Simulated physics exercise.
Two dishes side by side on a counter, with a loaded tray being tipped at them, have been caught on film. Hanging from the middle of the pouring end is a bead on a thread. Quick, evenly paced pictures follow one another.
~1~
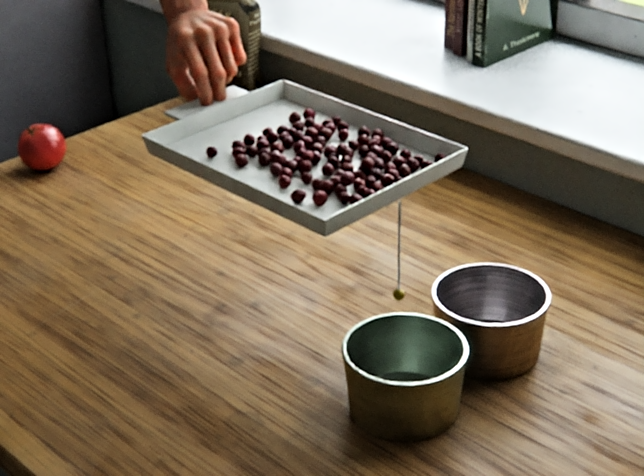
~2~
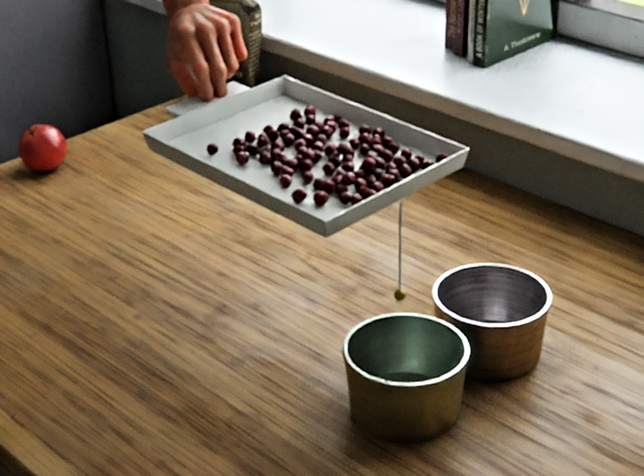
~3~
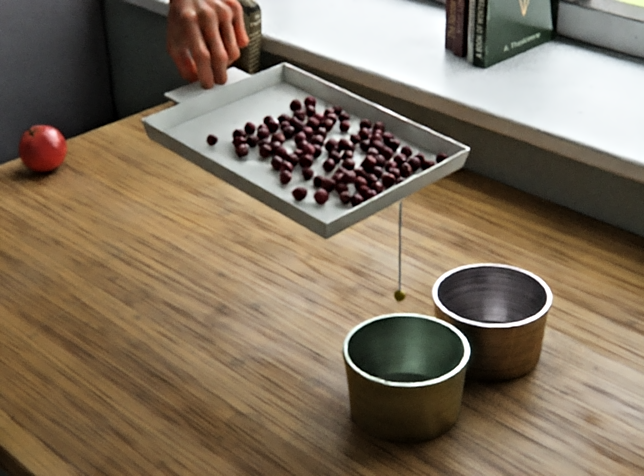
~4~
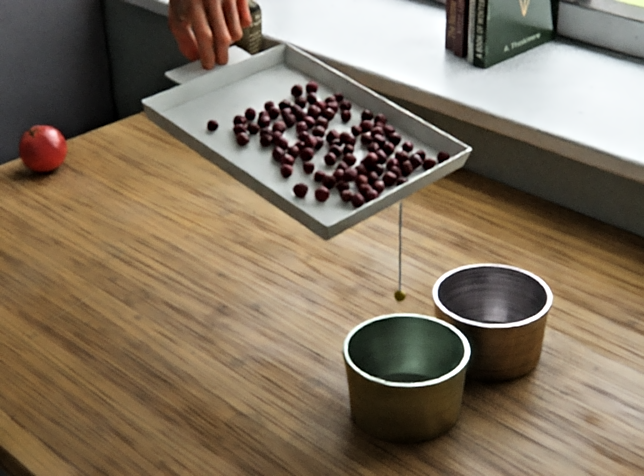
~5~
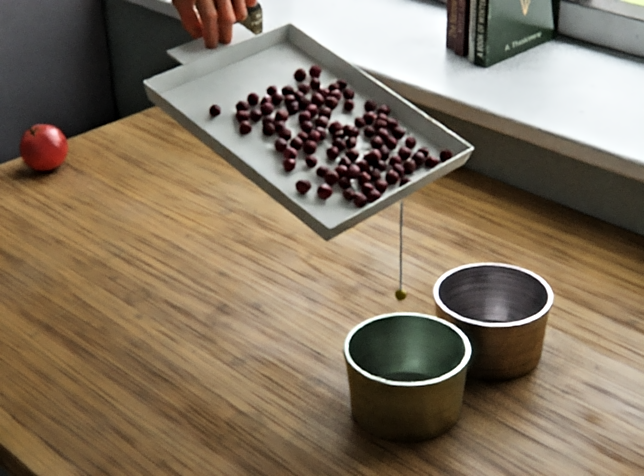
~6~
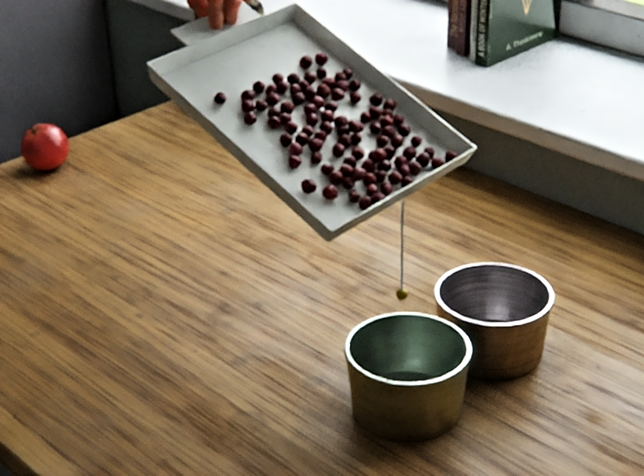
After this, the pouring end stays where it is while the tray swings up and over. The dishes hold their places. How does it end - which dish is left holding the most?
Watch, the one on the left side catches more of it.
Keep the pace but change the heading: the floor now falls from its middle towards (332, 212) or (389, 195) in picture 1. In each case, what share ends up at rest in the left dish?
Roughly 50 % in the first case and 40 % in the second.
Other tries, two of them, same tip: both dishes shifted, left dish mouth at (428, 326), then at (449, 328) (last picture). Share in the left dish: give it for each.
Roughly 40% the first time and 50% the second time.
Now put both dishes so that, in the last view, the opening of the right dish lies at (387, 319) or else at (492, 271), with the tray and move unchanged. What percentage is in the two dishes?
First about 20, then 30 per cent.
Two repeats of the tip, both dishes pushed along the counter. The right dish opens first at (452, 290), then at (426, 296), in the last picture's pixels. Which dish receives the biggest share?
The dish to the left, then the dish to the left.
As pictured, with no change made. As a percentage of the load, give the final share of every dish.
The share is 60 per cent in the left dish and 10 per cent in the right dish.
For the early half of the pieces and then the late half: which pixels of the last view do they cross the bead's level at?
It passes near (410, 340) first and then near (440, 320).
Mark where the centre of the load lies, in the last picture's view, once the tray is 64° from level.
The load is centred about (383, 162).
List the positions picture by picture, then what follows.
The first frame shows corners of the pouring end (325, 217) and (462, 148), level; middle of the load (333, 158), dried cherries; left dish (450, 397); right dish (535, 338); bead on its thread (399, 294).
The second frame shows corners of the pouring end (326, 218) and (463, 148), level; middle of the load (334, 157).
The third frame shows corners of the pouring end (327, 220) and (464, 149), tipped barely, lowest at the left corner; middle of the load (335, 152).
The fourth frame shows corners of the pouring end (328, 222) and (465, 148), tipped a little, lowest at the left corner; middle of the load (336, 145).
The fifth frame shows corners of the pouring end (330, 224) and (468, 147), tipped clearly, lowest at the left corner; middle of the load (338, 137).
The sixth frame shows corners of the pouring end (332, 226) and (471, 147), tipped clearly, lowest at the left corner; middle of the load (343, 132), roughly a quarter on the move; left dish (454, 397); right dish (538, 338).
Just after the last frame, tray tipped steeply; almost all on the tray; just a few in the air.
A moment on, tray tipped past a quarter turn; almost all on the tray; about a tenth in the left dish; just a few outside both; just a few in the air.
Further on, tray tipped past a quarter turn; roughly two thirds in the left dish; about a tenth in the right dish; roughly a quarter outside both.
When it is over, tray tipped past a quarter turn; roughly two thirds in the left dish; about a tenth in the right dish; roughly a quarter outside both.
